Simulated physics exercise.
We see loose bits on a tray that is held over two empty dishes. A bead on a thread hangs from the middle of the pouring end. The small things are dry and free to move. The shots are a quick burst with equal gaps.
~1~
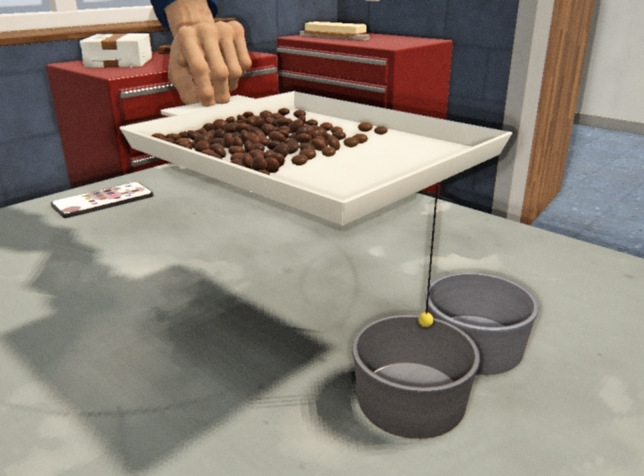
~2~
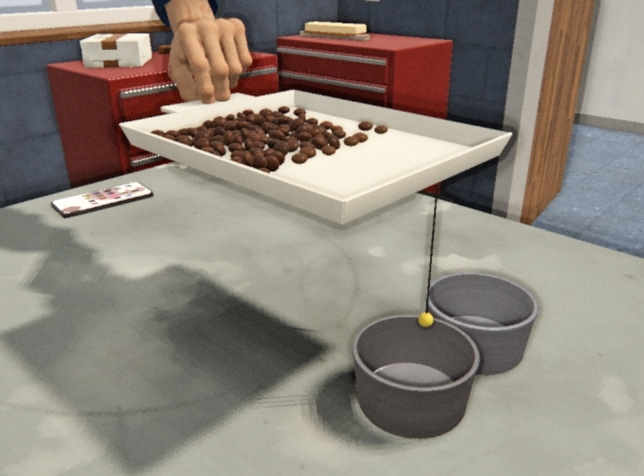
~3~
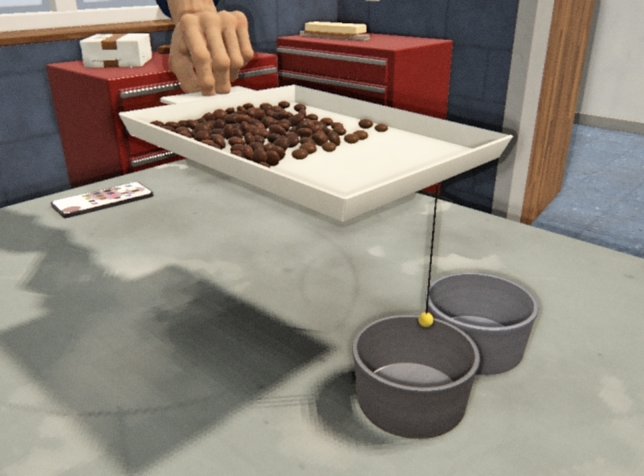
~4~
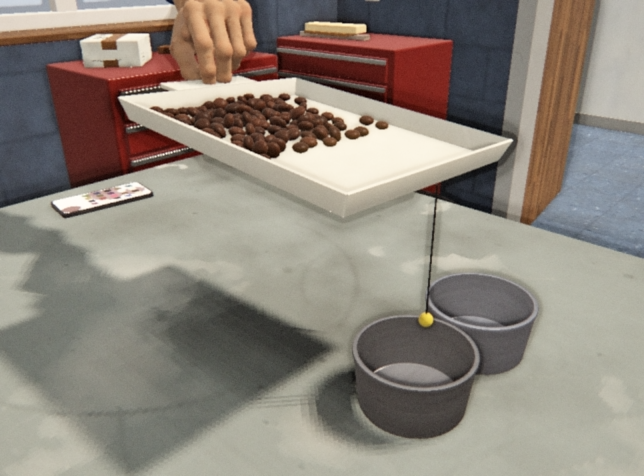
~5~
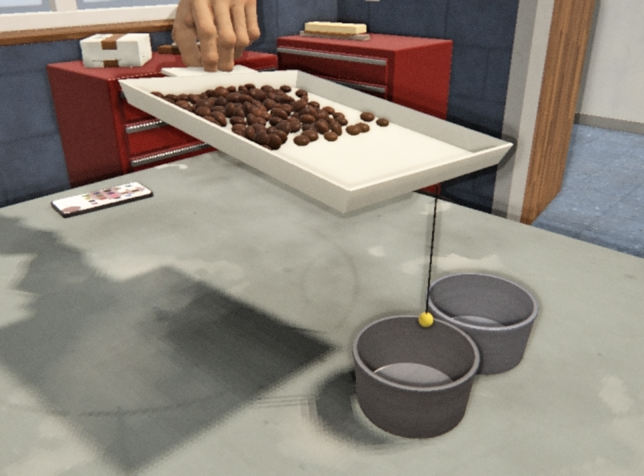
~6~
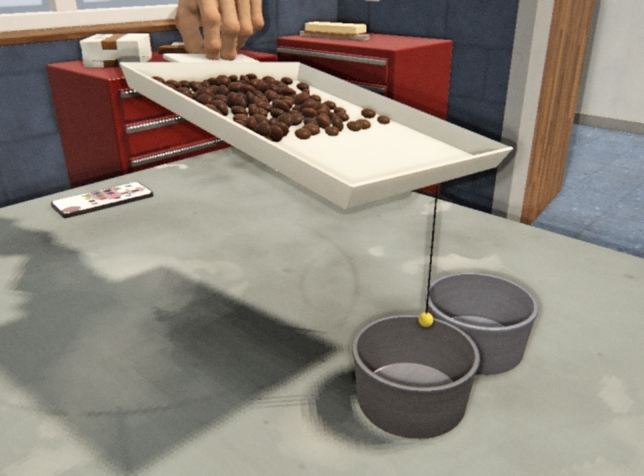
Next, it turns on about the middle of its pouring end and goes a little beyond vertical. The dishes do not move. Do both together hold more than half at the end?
Together they catch the larger part.
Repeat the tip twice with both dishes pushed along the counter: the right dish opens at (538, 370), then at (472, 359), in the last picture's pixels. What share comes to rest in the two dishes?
In turn 0 and 0 in a hundred.
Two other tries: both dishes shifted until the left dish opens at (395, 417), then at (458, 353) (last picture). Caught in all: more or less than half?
The first try: Under half. The second: Over half.
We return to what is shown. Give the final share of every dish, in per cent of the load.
For the left dish some 0 %, for the right dish some 80 %.
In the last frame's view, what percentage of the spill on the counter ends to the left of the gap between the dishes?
Near 10 %.
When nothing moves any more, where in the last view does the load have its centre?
Near (481, 331).
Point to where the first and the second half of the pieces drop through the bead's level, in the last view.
First near (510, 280), later near (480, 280).
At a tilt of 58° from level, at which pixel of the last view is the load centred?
Around (467, 169).
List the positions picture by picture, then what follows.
Corners of the pouring end at (343, 197) and (502, 133), level; middle of the load at (261, 138), flat chocolate drops; left dish at (465, 397); right dish at (527, 338); bead on its thread at (426, 320), in the first picture.
Corners of the pouring end at (343, 196) and (502, 133), level; middle of the load at (261, 136), in the second picture.
Corners of the pouring end at (344, 193) and (502, 136), tipped barely, lowest at the right corner; middle of the load at (261, 130), in the third picture.
Corners of the pouring end at (346, 189) and (503, 139), tipped a little, lowest at the right corner; middle of the load at (261, 121), in the fourth picture.
Corners of the pouring end at (349, 185) and (503, 143), tipped a little, lowest at the right corner; middle of the load at (262, 112), in the fifth picture.
Corners of the pouring end at (351, 180) and (503, 146), tipped a little, lowest at the right corner; middle of the load at (264, 103); left dish at (465, 397); right dish at (527, 338), in the sixth picture.
Soon after the last picture, tray tipped steeply; most on the tray; a small part in the right dish; a stray few outside both; a small part in the air.
A little later, tray tipped right over; a stray few on the tray; most in the right dish; a small part outside both; a stray few in the air.
Later still, tray tipped past a quarter turn; most in the right dish; a small part outside both.
At rest, tray tipped past a quarter turn; none in the left dish; most in the right dish; a small part outside both.
